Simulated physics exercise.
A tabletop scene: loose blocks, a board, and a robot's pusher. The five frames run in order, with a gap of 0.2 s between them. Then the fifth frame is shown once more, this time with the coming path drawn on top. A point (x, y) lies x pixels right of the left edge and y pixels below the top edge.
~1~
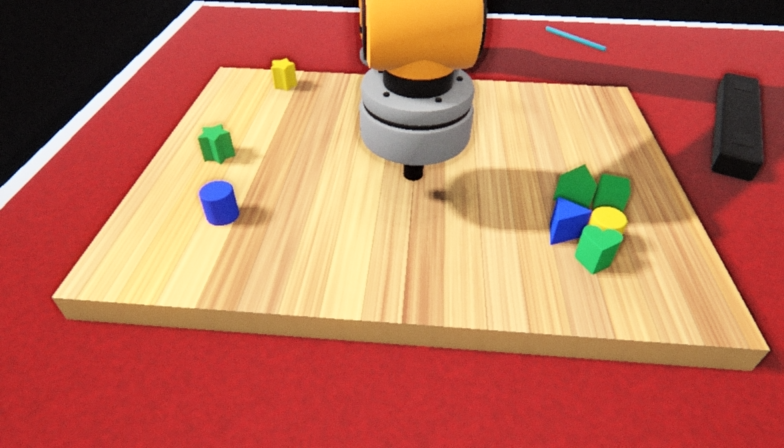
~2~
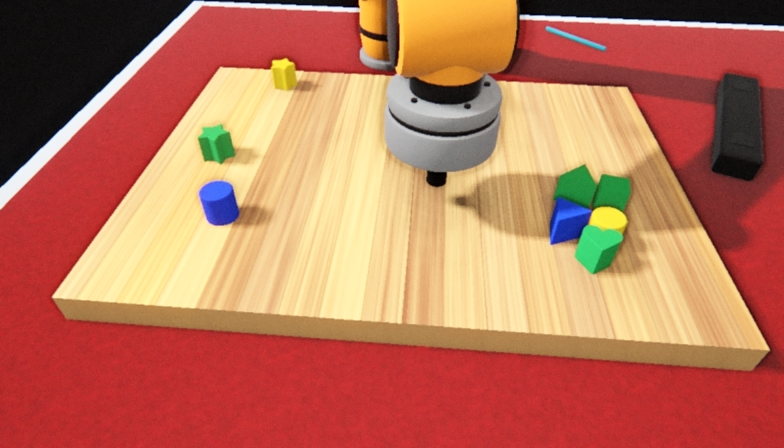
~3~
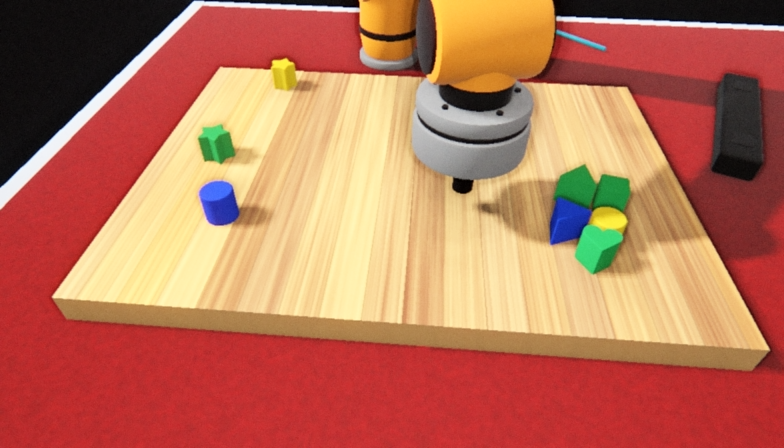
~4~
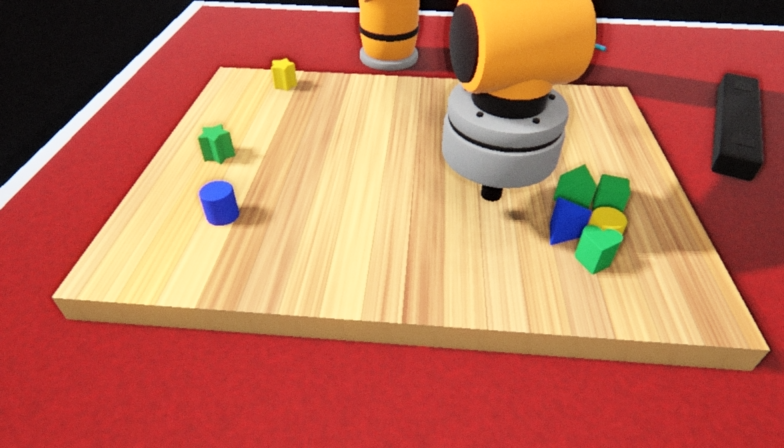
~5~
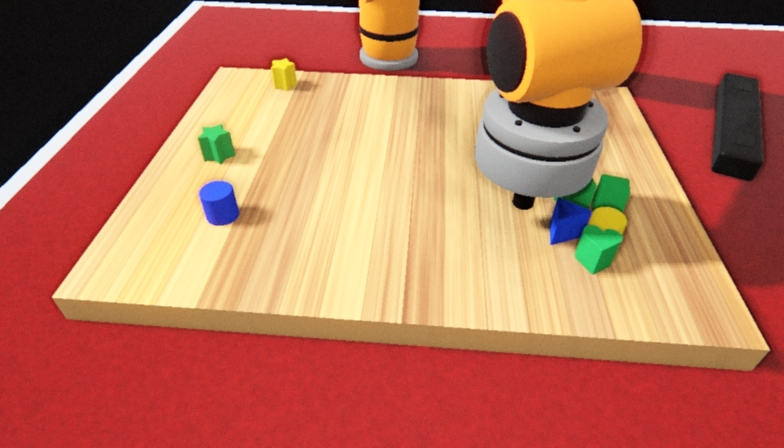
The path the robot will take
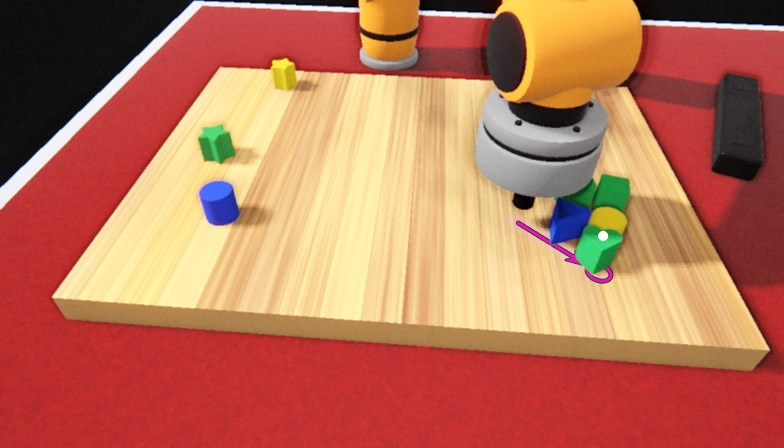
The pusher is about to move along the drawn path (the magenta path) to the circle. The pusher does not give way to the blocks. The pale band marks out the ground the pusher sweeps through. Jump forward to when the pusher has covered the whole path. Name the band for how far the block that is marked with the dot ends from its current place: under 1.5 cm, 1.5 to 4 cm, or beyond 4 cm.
Moves 1.5 to 4 cm.
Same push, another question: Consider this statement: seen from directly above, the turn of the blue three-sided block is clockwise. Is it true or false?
My answer: False.
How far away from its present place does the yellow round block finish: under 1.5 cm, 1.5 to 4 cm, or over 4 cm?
Band: Under 1.5 cm.
Path on the board, from (518, 223) to (599, 272); the dot is on the green heart block.
One third of the way, pusher at (550, 219); blue three-sided block at (573, 210), turned 15° anticlockwise.
Two thirds of the way, pusher at (578, 236); blue three-sided block at (582, 211), turned 45° anticlockwise; green heart block at (610, 238).
At the end, pusher at (607, 253); blue three-sided block at (582, 211), turned 50° anticlockwise; green heart block at (634, 243); yellow round block in place.
